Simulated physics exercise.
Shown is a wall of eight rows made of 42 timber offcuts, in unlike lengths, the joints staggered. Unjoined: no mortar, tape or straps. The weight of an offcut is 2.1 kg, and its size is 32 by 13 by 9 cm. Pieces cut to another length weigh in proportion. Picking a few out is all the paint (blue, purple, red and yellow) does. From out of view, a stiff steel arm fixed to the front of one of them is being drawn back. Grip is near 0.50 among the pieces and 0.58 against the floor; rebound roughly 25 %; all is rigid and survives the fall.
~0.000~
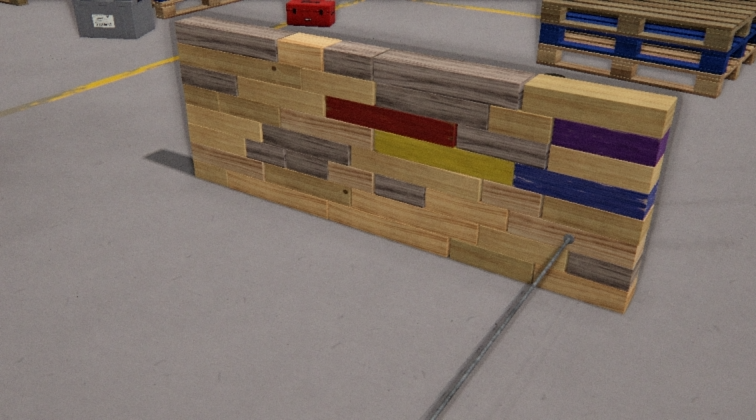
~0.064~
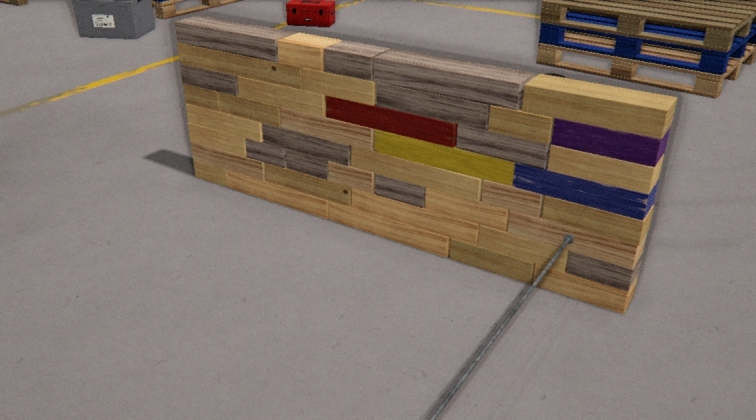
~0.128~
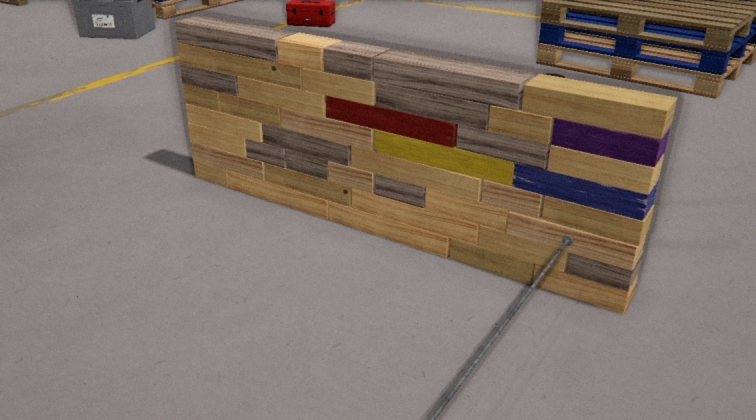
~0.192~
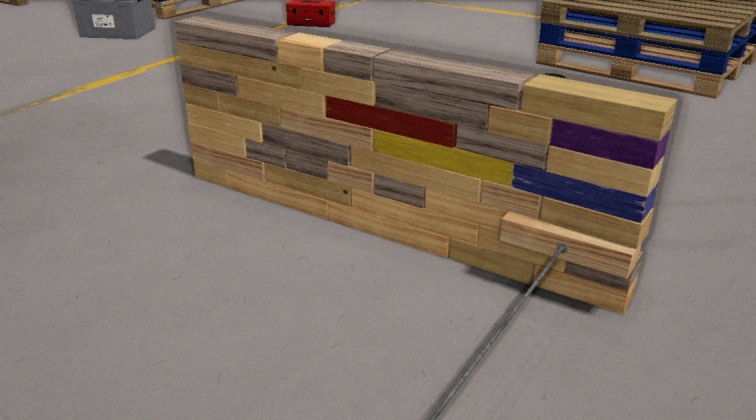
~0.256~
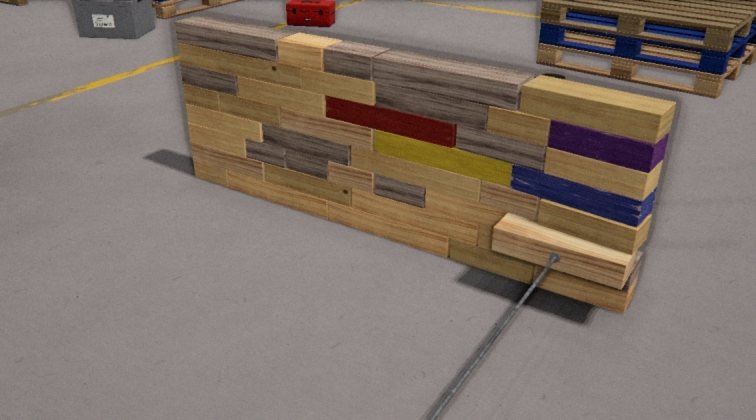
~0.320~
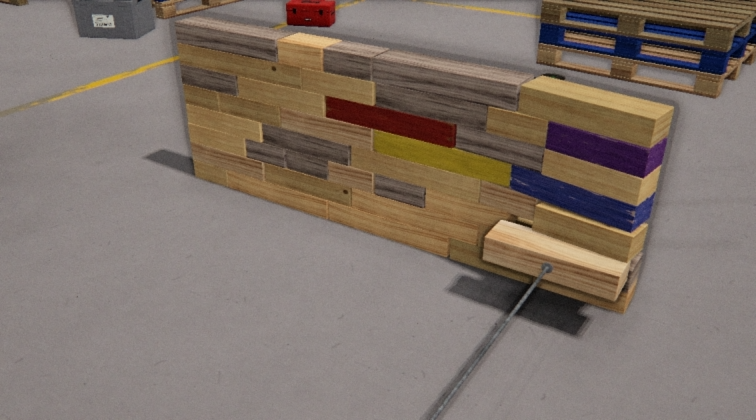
We see a low wall of stacked timber offcuts, a few painted, as a thin metal rod draws a plain block out near the lower right; the blue and purple pieces above then shift slightly outward with it.
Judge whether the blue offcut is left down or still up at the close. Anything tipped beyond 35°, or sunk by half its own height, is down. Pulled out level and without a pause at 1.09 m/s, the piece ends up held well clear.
At the close the blue offcut is down.
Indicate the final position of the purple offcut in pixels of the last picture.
Around (624, 295).
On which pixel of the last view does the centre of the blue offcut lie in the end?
It stops roughly at (556, 252).
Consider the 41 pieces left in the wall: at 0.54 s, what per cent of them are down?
0 %.
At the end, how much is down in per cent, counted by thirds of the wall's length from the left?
0, 0 and 40 per cent, from left to right.
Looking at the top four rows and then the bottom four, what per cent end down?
That's 20% up top and 0% at the bottom.
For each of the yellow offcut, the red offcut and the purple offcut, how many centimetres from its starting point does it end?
The yellow one ends 2 cm from its start, the red one 0 cm and the purple one 50 cm.
By 0.54 s, 1 of the 41 other offcuts down; blue offcut tilted 10°, 31 mm lower; purple offcut tilted 10°, 44 mm lower.
By 0.80 s, 5 of the 41 other offcuts down; blue offcut tilted 63°, 17 cm lower; purple offcut tilted 57°, 33 cm lower.
When it is over (1.9 s), 5 of the 41 other offcuts down; blue offcut tilted 65°, 19 cm lower; purple offcut tilted 66°, 42 cm lower; yellow offcut moved 13 mm. In pixels of the last frame, middles, blue offcut near (556, 252), purple offcut near (624, 295).
